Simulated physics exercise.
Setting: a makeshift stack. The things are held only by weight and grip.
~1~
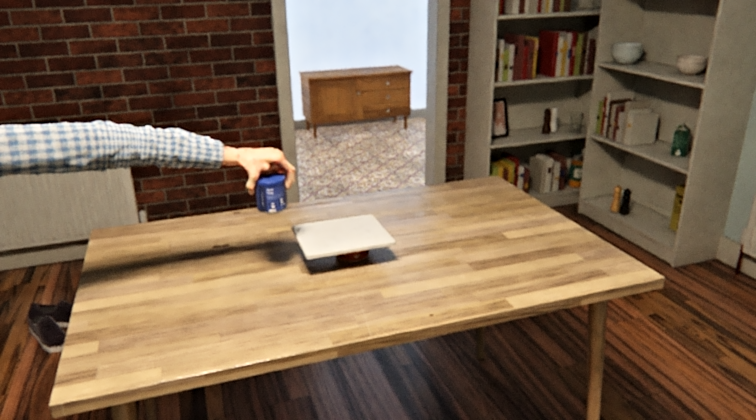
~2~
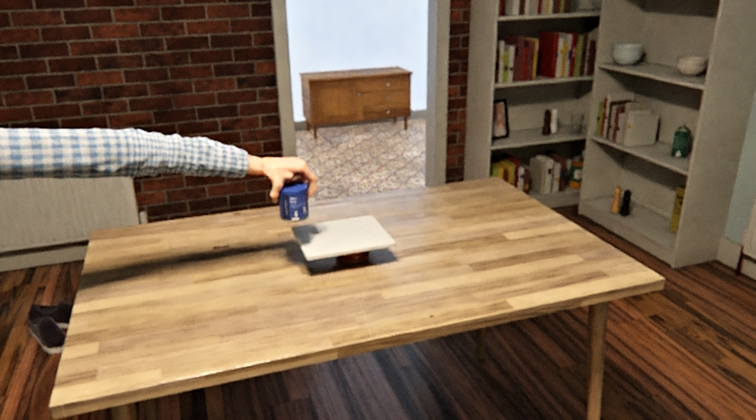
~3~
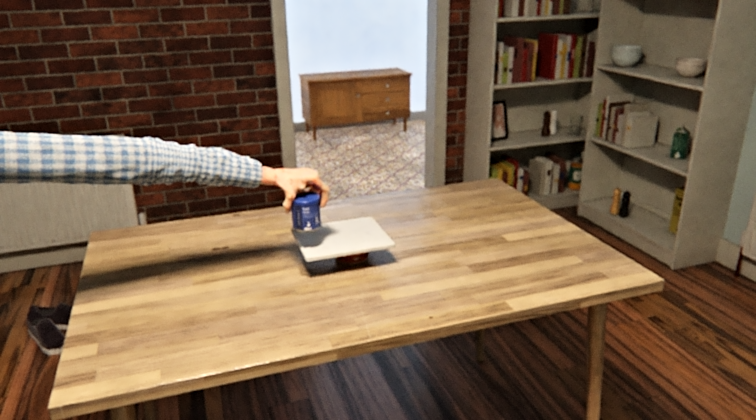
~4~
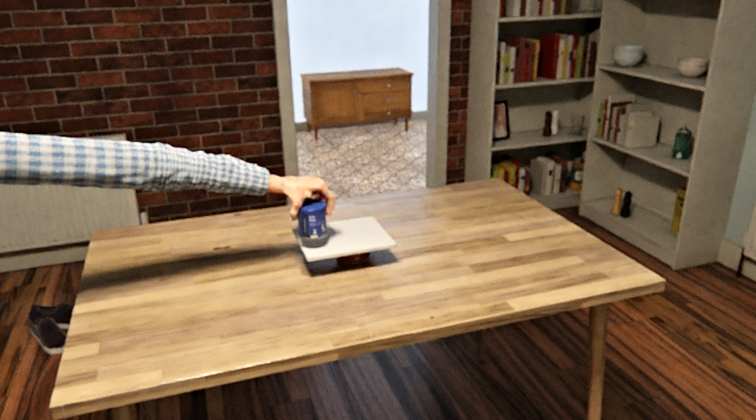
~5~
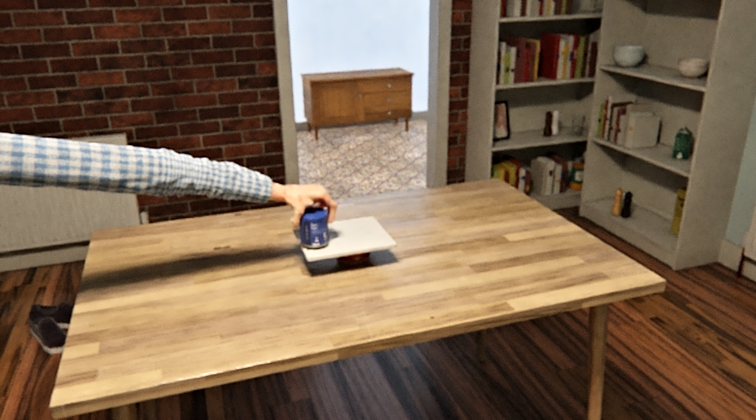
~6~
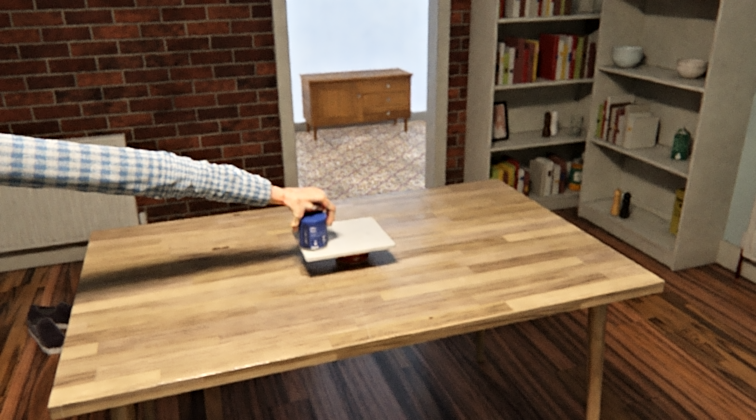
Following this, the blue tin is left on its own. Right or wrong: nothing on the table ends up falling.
Wrong, some of it falls.
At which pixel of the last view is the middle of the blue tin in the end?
Look near (269, 265) in the final picture.
Then, 0.30 s later than the last frame, blue tin now fallen; white lid tilted by 33°.
Then, 0.40 s later than the last frame, white lid tilted by 22°.
Then, 0.90 s later than the last frame, white lid tilted by 21°.
When it is over, fallen, blue tin; moved from the start, white lid; red tub as before. End places, in pixels of the last picture, blue tin near (269, 265). The stack comes apart.
